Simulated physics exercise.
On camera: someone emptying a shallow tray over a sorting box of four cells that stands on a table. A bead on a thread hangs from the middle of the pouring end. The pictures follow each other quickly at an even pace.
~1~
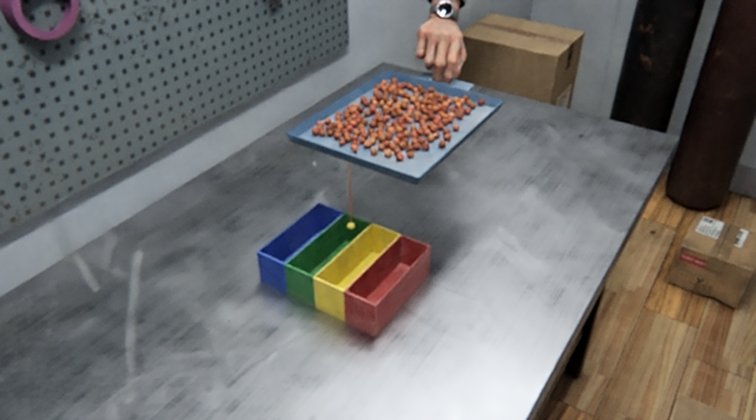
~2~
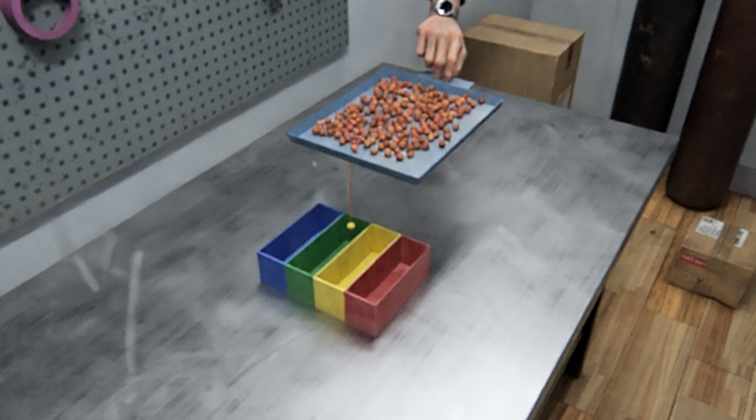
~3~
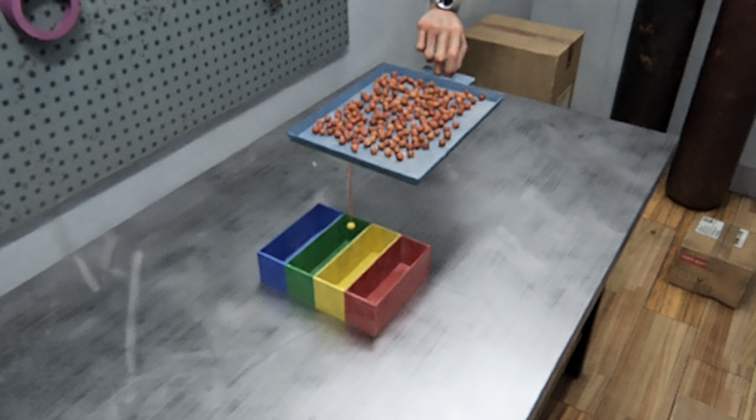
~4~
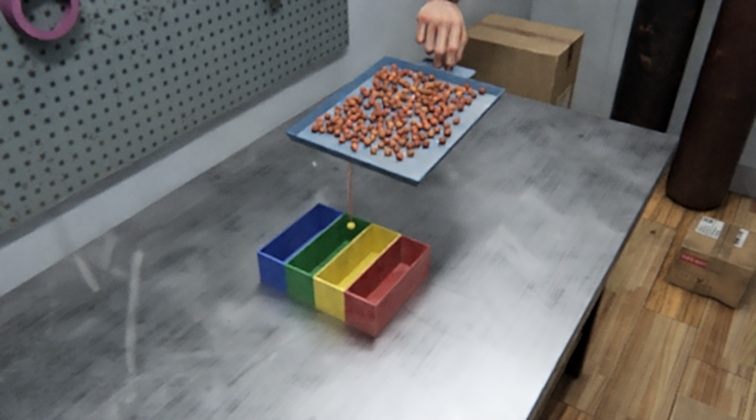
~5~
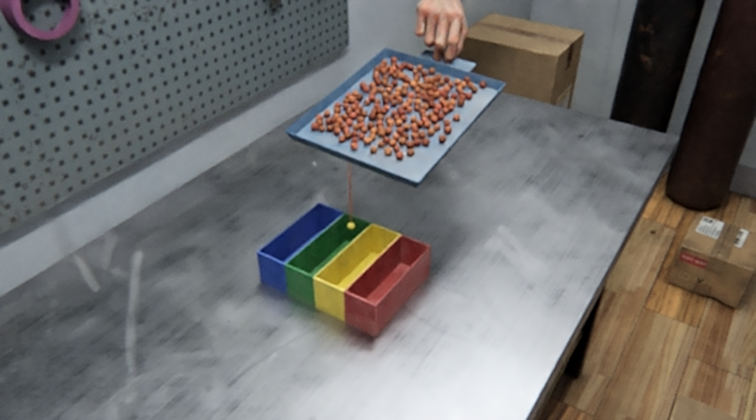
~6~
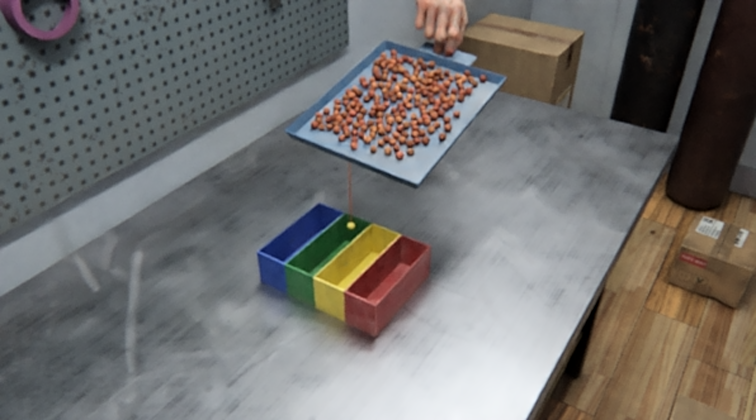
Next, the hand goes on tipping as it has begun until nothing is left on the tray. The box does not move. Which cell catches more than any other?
Most goes to the red cell.
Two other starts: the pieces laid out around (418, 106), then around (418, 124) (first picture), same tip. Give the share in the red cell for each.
About 30 and 40 per cent.
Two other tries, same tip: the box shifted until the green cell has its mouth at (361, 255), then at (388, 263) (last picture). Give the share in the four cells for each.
About 90 and 90 per cent.
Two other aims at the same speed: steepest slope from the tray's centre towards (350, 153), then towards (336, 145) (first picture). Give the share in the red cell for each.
Near 10 % and 0 %.
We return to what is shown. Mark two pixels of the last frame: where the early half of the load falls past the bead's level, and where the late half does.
At about (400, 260), then at (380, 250).
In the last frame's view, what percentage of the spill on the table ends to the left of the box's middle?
About 10 per cent.
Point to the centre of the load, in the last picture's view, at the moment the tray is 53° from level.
Around (383, 135).
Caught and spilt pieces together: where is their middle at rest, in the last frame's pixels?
Roughly at (383, 298).
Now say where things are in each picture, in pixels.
The first frame shows corners of the pouring end at (291, 132) and (417, 175), level; middle of the load at (400, 120), clay pellets; bead on its thread at (351, 226); blue cell at (272, 270); green cell at (300, 283); yellow cell at (330, 296); red cell at (360, 311).
The second frame shows corners of the pouring end at (291, 132) and (417, 175), level; middle of the load at (400, 119).
The third frame shows corners of the pouring end at (291, 132) and (417, 176), tipped barely, lowest at the right corner; middle of the load at (394, 111).
The fourth frame shows corners of the pouring end at (290, 131) and (417, 178), tipped a little, lowest at the right corner; middle of the load at (394, 107).
The fifth frame shows corners of the pouring end at (290, 130) and (416, 179), tipped a little, lowest at the right corner; middle of the load at (393, 103).
The sixth frame shows corners of the pouring end at (290, 130) and (416, 180), tipped a little, lowest at the right corner; middle of the load at (393, 99); blue cell at (272, 270); green cell at (300, 283); yellow cell at (330, 296); red cell at (360, 311).
Soon, tray tipped steeply; nearly all on the tray; a stray few in the yellow cell; a stray few falling or outside the box.
A while on, tray tipped right over; about two thirds on the tray; a small part in the red cell; a stray few in the yellow cell; a stray few in the green cell; about a quarter falling or outside the box.
Towards the end, tray tipped past a quarter turn; about half in the red cell; a small part in the yellow cell; a small part in the green cell; a stray few in the blue cell; about a quarter falling or outside the box.
Finally, tray tipped past a quarter turn; about half in the red cell; a small part in the yellow cell; a small part in the green cell; a stray few in the blue cell; about a quarter outside the box.
